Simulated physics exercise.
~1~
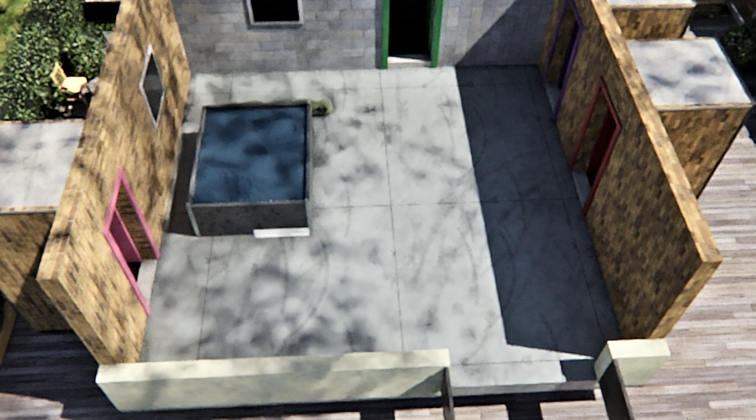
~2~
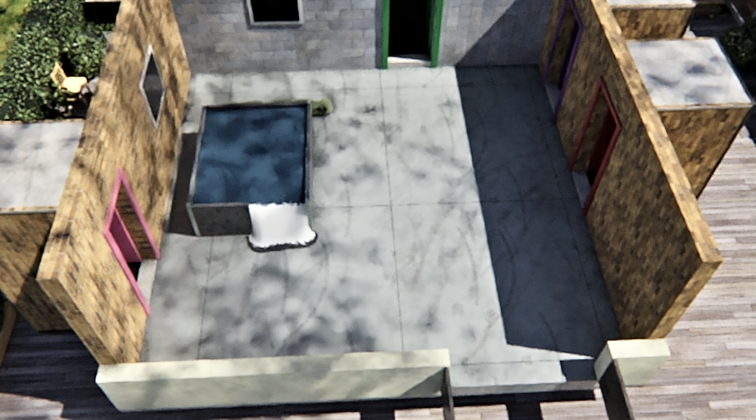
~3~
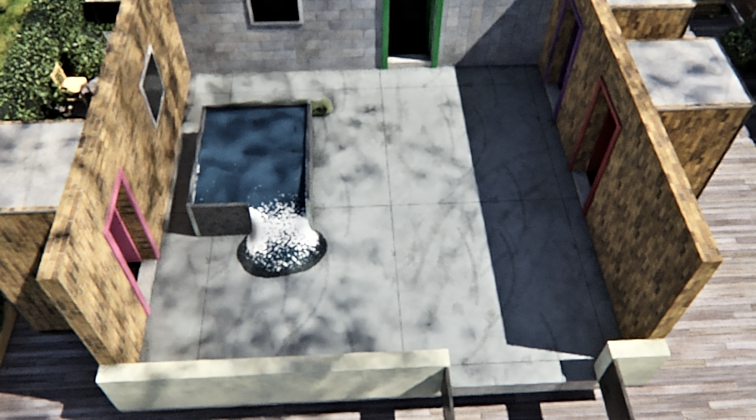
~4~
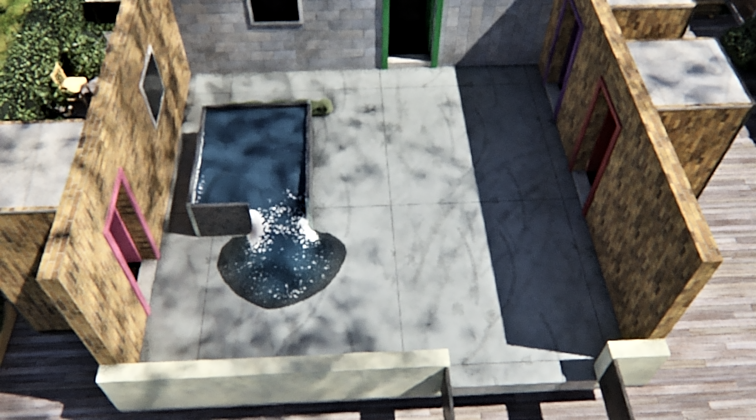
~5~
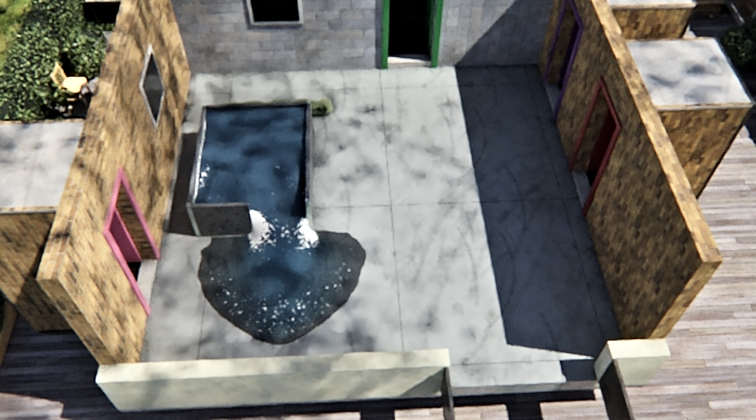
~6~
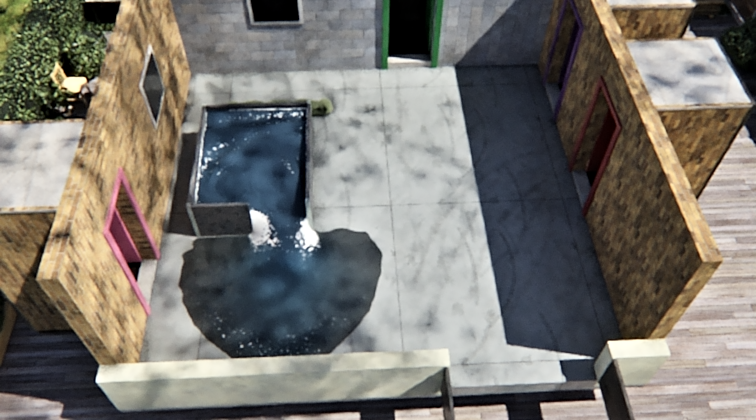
Water pours from the front of an open tank and spreads widely across the grey courtyard floor.
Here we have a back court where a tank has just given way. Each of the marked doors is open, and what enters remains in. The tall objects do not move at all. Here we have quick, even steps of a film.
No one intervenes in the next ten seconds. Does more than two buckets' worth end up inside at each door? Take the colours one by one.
In order: The green door does not exceed two buckets. The red door does not exceed two buckets. The pink door exceeds two buckets. The purple door does not exceed two buckets.
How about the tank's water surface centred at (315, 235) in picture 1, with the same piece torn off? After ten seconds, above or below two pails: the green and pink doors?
The green one falls short, the pink one overshoots it.
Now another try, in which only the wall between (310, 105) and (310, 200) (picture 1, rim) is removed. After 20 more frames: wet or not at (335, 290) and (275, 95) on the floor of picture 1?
Still dry, Still dry.
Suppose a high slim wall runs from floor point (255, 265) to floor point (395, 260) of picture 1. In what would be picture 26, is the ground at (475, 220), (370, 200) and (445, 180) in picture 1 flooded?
Taking the points in turn, they are inundated, inundated and inundated.
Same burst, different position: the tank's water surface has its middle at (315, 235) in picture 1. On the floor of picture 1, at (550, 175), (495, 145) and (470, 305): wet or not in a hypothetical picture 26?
Well, in the order you listed them, they'd be reached by the flood, unreached and reached by the flood.
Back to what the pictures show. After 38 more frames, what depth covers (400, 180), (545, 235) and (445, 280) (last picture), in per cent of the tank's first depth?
Some 0, 10 and 6 in a hundred.
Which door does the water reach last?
Result: The green door.
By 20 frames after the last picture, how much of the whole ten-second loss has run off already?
About 25 per cent.
A moment on, water covers 20 % of the floor; the green door not reached, the red door not reached, the pink door wet at the sill, nothing in, the purple door not reached.
Next, water covers 25 % of the floor; the green door not reached, the red door not reached, the pink door wet at the sill, nothing in, the purple door not reached.
Then, water covers 40 % of the floor; the green door not reached, the red door not reached, the pink door under two buckets in, the purple door not reached.
Later, water covers 60 % of the floor; the green door not reached, the red door wet at the sill, nothing in, the pink door over two buckets in, the purple door wet at the sill, nothing in.
In the end, water covers 85 % of the floor; the green door wet at the sill, nothing in, the red door wet at the sill, nothing in, the pink door over two buckets in, the purple door wet at the sill, nothing in.
